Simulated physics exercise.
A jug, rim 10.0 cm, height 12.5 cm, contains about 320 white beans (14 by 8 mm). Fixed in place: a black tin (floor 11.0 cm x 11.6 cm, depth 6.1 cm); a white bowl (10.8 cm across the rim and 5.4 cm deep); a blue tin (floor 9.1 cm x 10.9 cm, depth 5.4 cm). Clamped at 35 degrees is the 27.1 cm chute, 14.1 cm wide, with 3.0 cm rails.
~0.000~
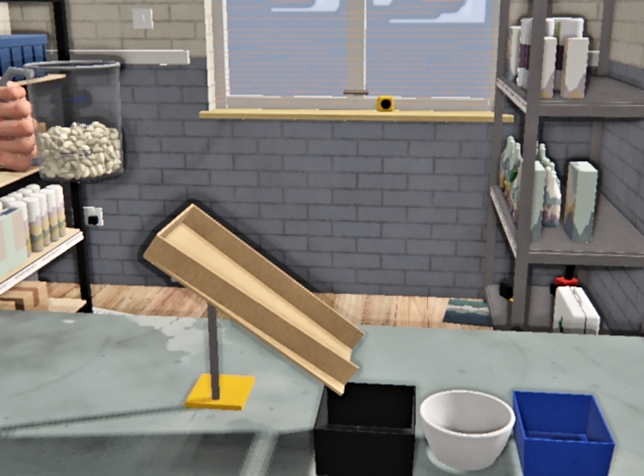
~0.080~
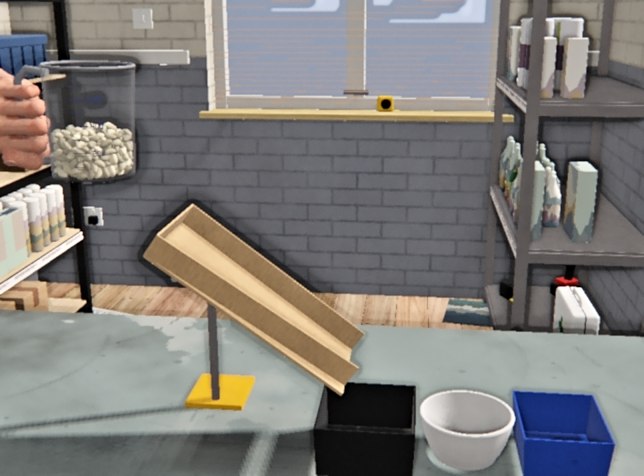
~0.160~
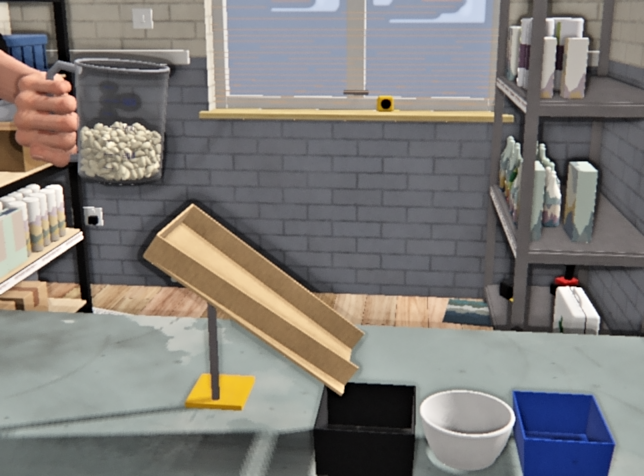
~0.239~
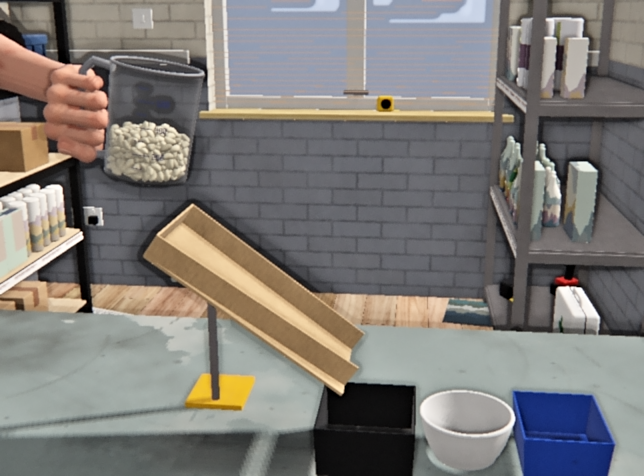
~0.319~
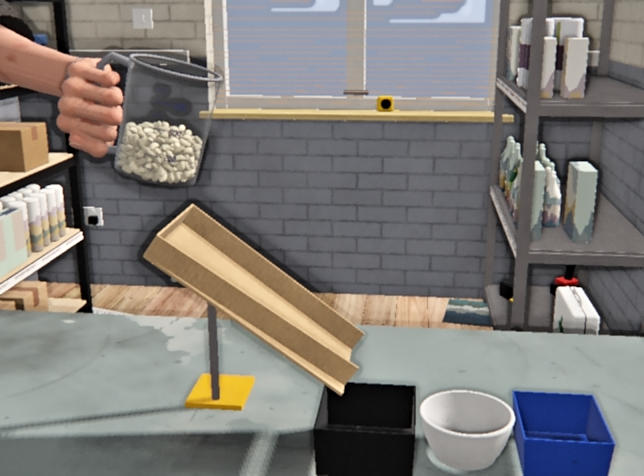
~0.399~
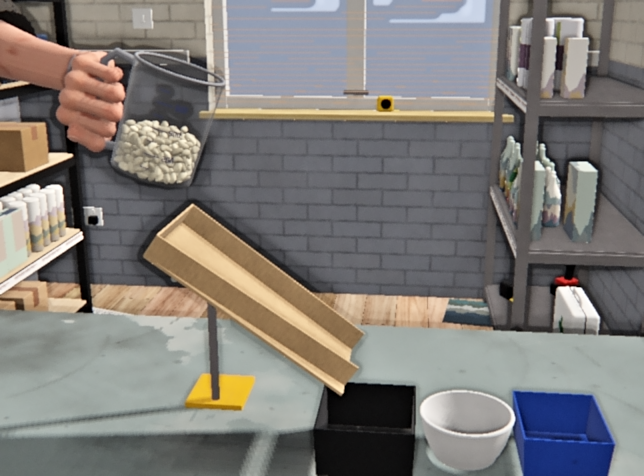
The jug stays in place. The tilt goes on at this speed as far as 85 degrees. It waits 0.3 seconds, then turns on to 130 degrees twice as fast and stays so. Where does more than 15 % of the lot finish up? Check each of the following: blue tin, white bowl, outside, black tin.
Blue tin: Not more; white bowl: Not more; outside everything: Not more; black tin: More.
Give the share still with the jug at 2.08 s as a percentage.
Close to 100 in a hundred.
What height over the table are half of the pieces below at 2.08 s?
I'd say close to 40 centimetres.
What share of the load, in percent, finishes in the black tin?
Roughly 95 percent.
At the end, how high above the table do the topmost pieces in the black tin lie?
About 5.0 cm.
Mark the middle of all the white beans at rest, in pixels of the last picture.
Around (385, 441).
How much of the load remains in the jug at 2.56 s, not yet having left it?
Around 5 percent remains.
After 1.05 s, tilt 57 degrees; jug 100 %; middle of all pieces near (142, 140).
Then, at 1.59 s, tilt 85 degrees; jug 100 %; middle of all pieces near (142, 134).
After 2.08 s, tilt 99 degrees; jug 100 %; middle of all pieces near (141, 129).
After 2.56 s, tilt 130 degrees; slope 90 %, black tin 10 %, jug 5 %; middle of all pieces near (283, 302).
By 3.7 s all is still; slope 0 %, white bowl 0 %, black tin 95 %, blue tin 0 %, outside 0 %, jug 0 %.
